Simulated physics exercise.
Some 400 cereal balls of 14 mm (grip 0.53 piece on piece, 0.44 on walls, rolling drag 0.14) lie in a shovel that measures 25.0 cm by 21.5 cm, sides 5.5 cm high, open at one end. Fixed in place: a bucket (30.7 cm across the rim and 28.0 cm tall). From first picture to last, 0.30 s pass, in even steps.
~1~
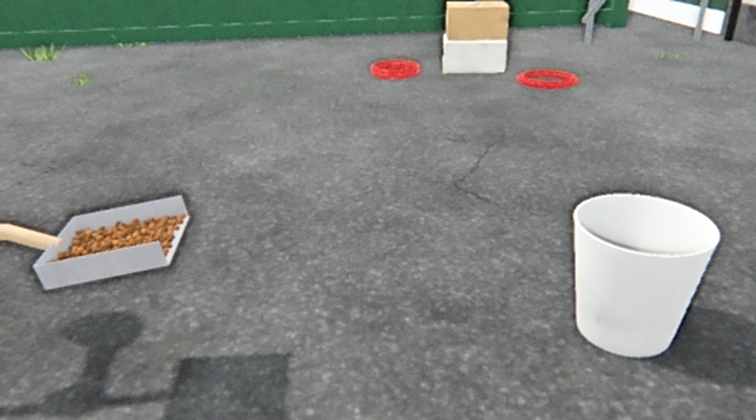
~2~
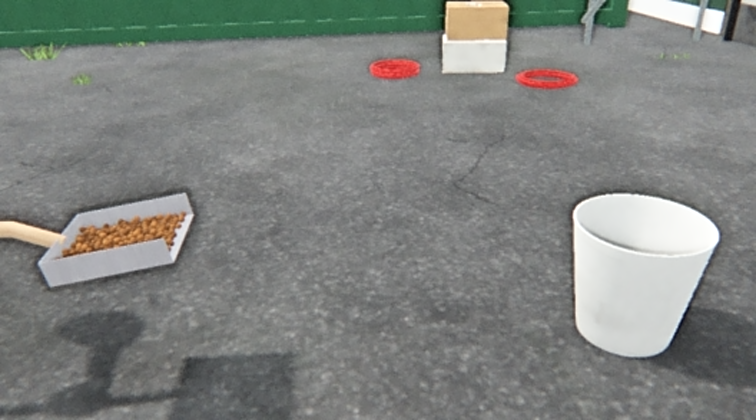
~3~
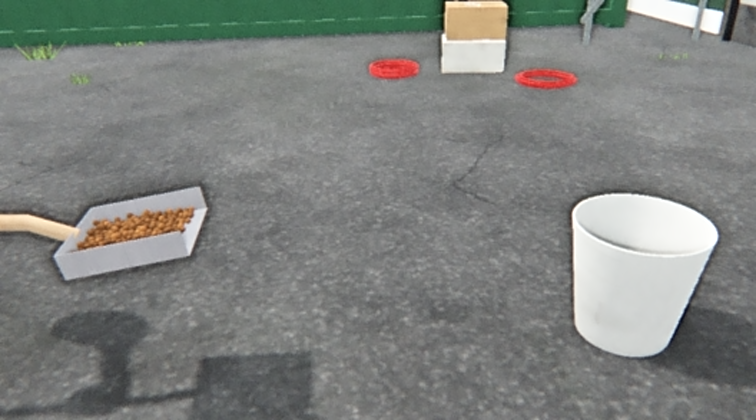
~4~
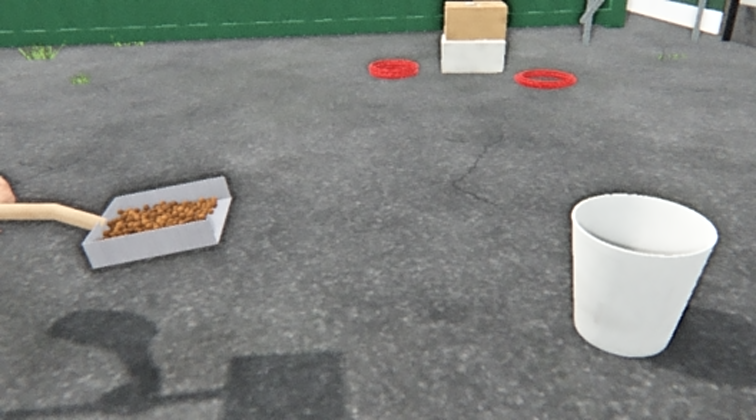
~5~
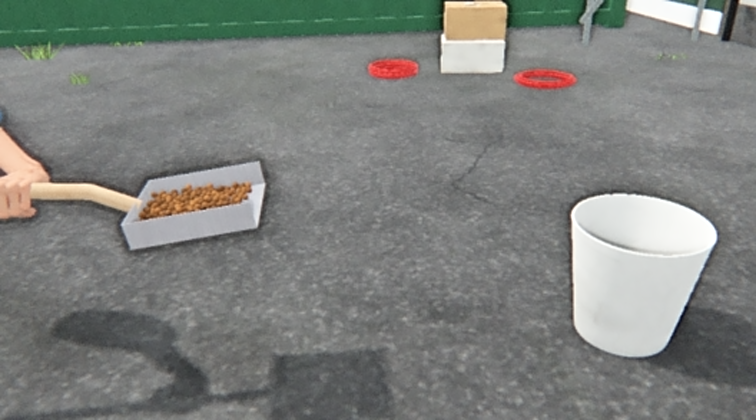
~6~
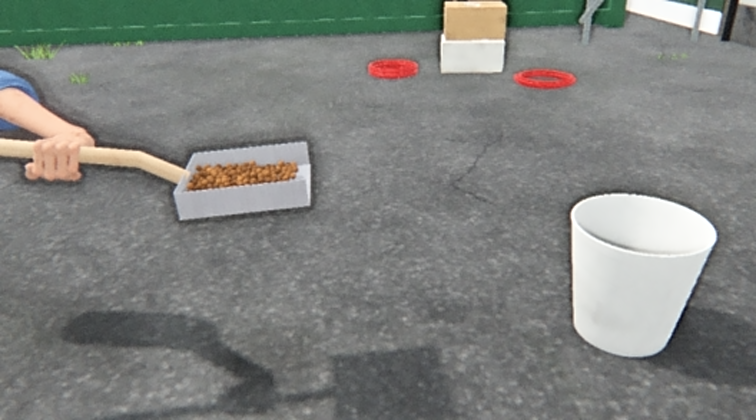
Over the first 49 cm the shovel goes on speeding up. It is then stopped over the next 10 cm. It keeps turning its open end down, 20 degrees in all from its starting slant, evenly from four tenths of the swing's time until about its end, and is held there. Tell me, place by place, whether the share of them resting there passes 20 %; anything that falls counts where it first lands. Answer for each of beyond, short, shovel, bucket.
Beyond - passes, short - does not pass, shovel - does not pass, bucket - passes.
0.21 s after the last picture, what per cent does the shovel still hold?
Share still on the shovel: Around 25 percent.
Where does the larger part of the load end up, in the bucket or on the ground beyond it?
The bigger part winds up on the ground beyond it.
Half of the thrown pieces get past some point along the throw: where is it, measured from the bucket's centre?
Offset: Approx. 40 cm beyond.
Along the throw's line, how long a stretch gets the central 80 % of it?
Something like 55 cm, give or take.
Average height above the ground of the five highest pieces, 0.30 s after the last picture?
Height: Roughly 65 cm.
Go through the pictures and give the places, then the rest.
Shovel at (98, 256); tilt 8 degrees; moved 0.0 cm; low side left; open edge at (179, 239); middle of the load at (117, 243); bucket at (644, 222), in the first picture.
Shovel at (103, 253); tilt 8 degrees; moved 1.3 cm; low side left; open edge at (184, 236); middle of the load at (118, 241), in the second picture.
Shovel at (118, 246); tilt 8 degrees; moved 5.1 cm; low side left; open edge at (198, 230); middle of the load at (126, 234), in the third picture.
Shovel at (147, 234); tilt 8 degrees; moved 11.5 cm; low side left; open edge at (225, 219); middle of the load at (153, 225), in the fourth picture.
Shovel at (187, 216); tilt 7 degrees; moved 20.2 cm; low side left; open edge at (261, 204); middle of the load at (188, 208), in the fifth picture.
Shovel at (241, 189); tilt 3 degrees; moved 31.7 cm; open edge at (309, 183); middle of the load at (236, 182); bucket at (641, 222), in the sixth picture.
Then, 0.12 s after the last picture, tilt 7 degrees; shovel 100 %; middle of all pieces near (361, 124).
Then, 0.21 s after the last picture, tilt 12 degrees; shovel 25 %, in the air 75 %; middle of all pieces near (467, 105).
Then, 0.30 s after the last picture, tilt 12 degrees; in the air 100 %; middle of all pieces near (567, 123).
Then, 0.38 s after the last picture, tilt 12 degrees; in the air 100 %; middle of all pieces near (644, 166).
In the end, beyond 65 %, short 0 %, shovel 0 %, bucket 35 %.
